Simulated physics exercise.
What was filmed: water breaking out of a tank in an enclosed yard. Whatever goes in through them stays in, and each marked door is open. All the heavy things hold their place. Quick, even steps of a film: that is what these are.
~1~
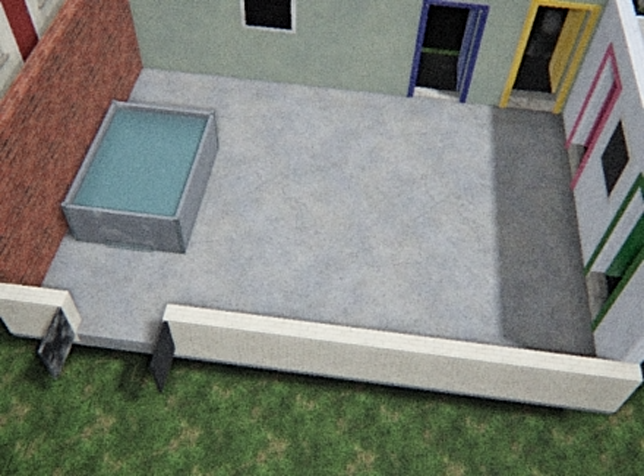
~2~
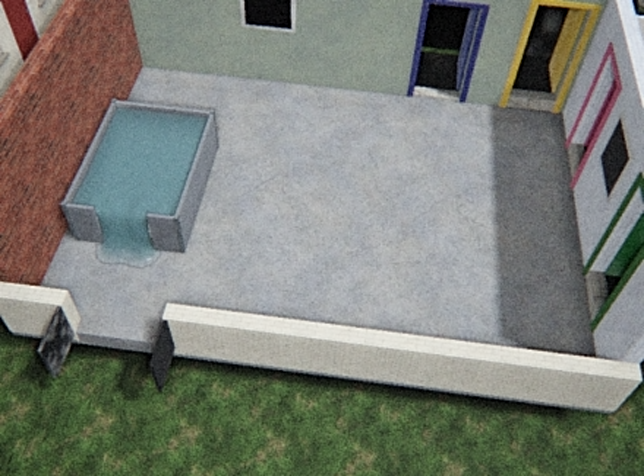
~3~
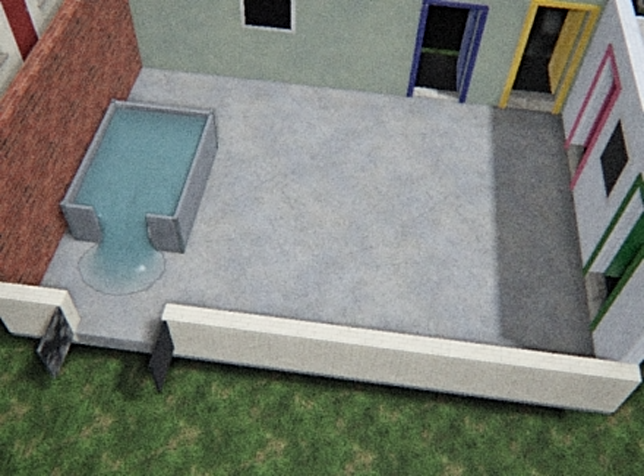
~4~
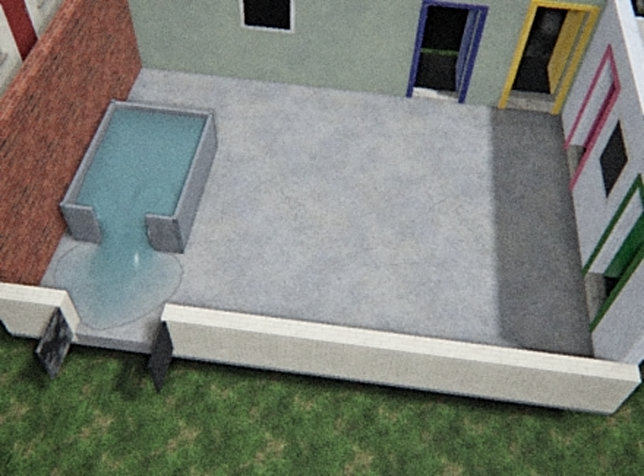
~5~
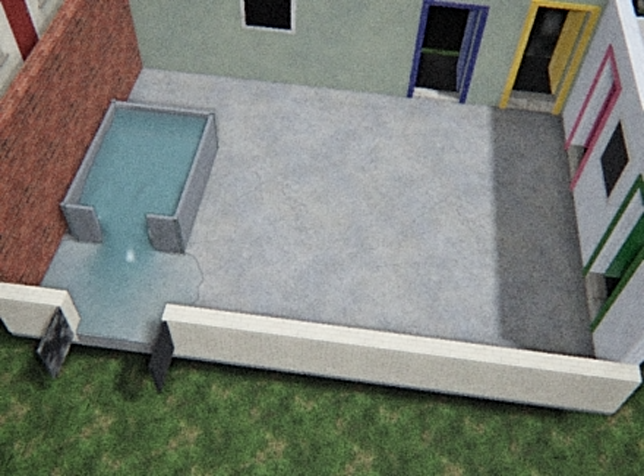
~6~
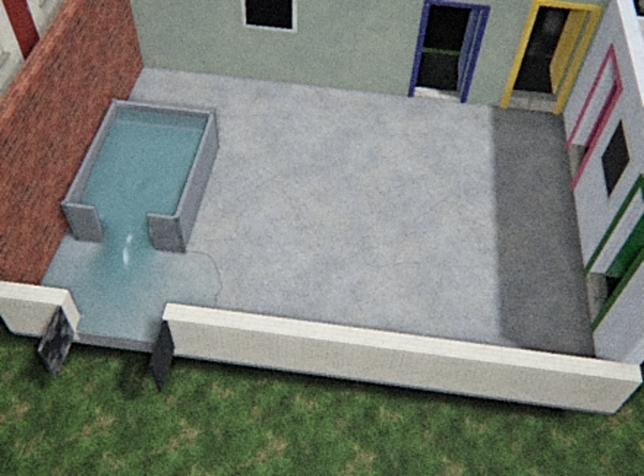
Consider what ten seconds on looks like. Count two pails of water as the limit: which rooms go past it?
Most likely the pink door gets two buckets or less. Most likely the green door gets two buckets or less. Most likely the yellow door gets two buckets or less. Most likely the blue door gets two buckets or less.
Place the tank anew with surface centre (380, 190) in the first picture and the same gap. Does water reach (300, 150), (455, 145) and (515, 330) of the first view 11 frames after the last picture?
Going through them in that order: Still bare, still bare and waterlogged.
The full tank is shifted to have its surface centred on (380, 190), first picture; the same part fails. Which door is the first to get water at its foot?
That would be the green door.
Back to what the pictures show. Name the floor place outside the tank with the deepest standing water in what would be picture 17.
Check roughly (30, 311).
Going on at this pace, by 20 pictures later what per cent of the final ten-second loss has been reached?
Something close to 55 percent by that point.
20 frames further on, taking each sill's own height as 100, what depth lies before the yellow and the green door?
0 and 0 %, in that order.
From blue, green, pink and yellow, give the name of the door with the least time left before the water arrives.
The door marked green.
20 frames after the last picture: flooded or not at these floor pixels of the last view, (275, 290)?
Call it swamped.
A moment on, water covers 10 % of the floor; the pink door not reached, the green door not reached, the yellow door not reached, the blue door not reached.
Next, water covers 15 % of the floor; the pink door not reached, the green door not reached, the yellow door not reached, the blue door not reached.
Then, water covers 25 % of the floor; the pink door not reached, the green door not reached, the yellow door not reached, the blue door not reached.
Later, water covers 35 % of the floor; the pink door not reached, the green door wet at the sill, nothing in, the yellow door not reached, the blue door not reached.
In the end, water covers 40 % of the floor; the pink door not reached, the green door wet at the sill, nothing in, the yellow door not reached, the blue door wet at the sill, nothing in.
